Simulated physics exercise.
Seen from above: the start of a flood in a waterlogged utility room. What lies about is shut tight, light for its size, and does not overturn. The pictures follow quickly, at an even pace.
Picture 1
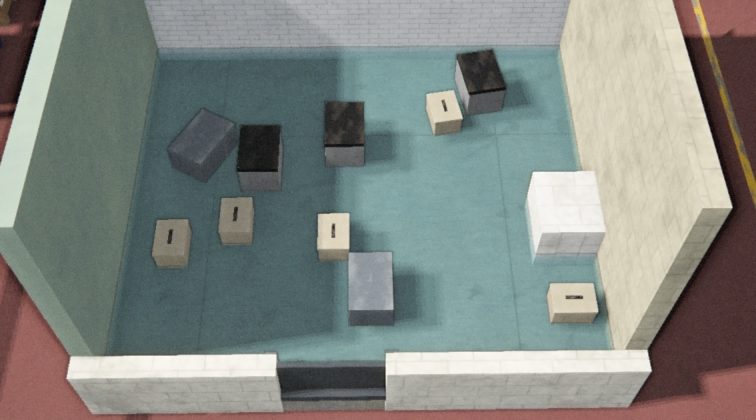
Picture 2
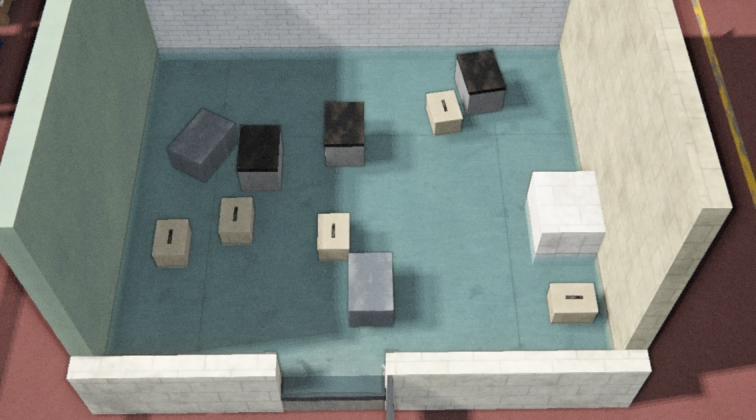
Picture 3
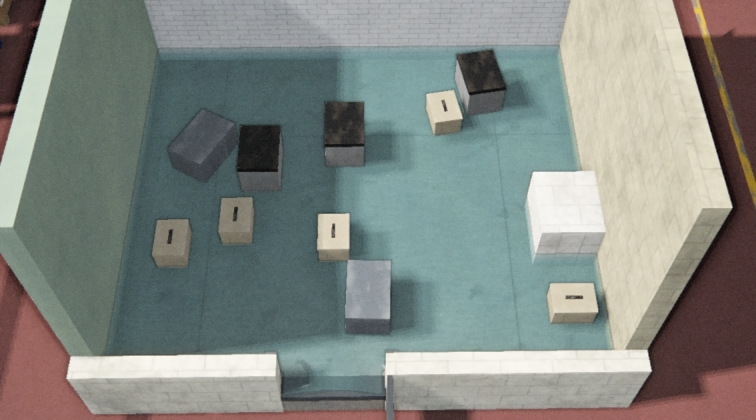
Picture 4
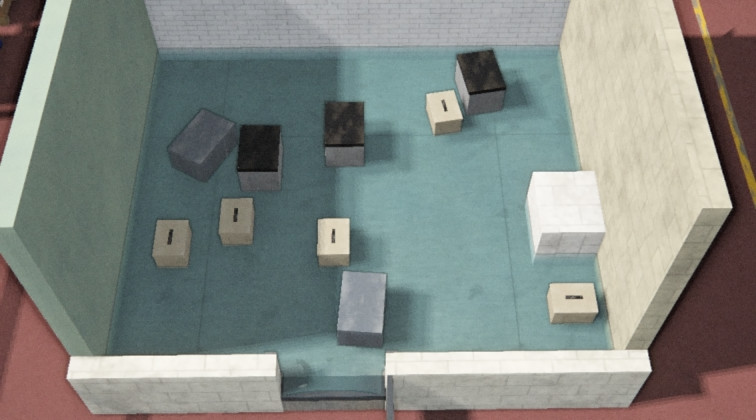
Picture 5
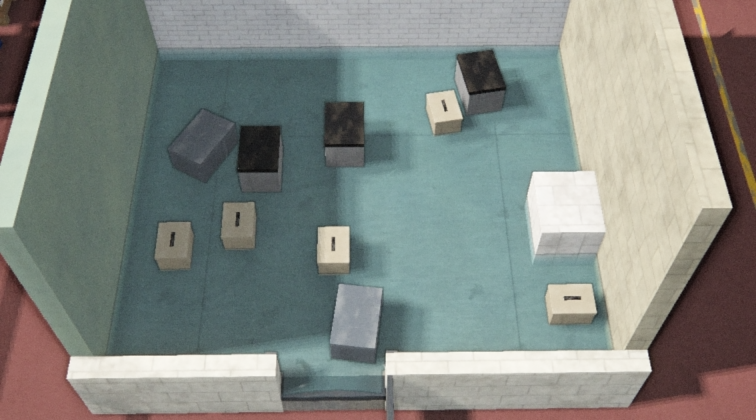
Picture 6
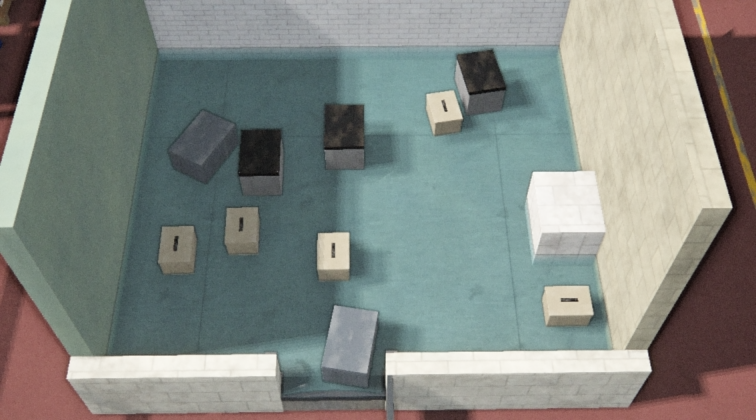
A blue-grey crate floats near the open doorway in the front wall of a waterlogged utility room, seen from above by a still camera. Dark-topped boxes and another grey one sit towards the back, small tan totes are scattered about, and a white block stands by the right wall. The crate drifts forward and slightly left, turning a little, while the middle tote edges forward and others barely shift.
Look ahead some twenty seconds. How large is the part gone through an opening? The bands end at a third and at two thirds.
It is between one and two thirds.
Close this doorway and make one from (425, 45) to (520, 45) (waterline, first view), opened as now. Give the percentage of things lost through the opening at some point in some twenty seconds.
Close to 50 %.
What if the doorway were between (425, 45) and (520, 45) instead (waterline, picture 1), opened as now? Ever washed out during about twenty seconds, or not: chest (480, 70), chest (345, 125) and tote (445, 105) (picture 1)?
One after the other: Washed out, through, yes.
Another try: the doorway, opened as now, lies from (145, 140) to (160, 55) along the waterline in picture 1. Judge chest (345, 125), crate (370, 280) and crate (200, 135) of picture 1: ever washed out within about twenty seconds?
One after the other: Through, no, through.
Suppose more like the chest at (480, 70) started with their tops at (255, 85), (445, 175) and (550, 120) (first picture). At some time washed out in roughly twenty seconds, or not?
One after the other: Still in, yes, inside.
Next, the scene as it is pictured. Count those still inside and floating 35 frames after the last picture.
The number is 6.
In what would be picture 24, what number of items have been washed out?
That makes 2.
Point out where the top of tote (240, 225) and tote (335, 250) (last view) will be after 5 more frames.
At about (242, 253) and (328, 299).
A moment on, 1 of 10 are out; 9 afloat.
Next, 2 of 10 are out; 8 afloat.
Later, 4 of 10 are out; 6 afloat.
In the end, 6 of 10 are out; 4 afloat.
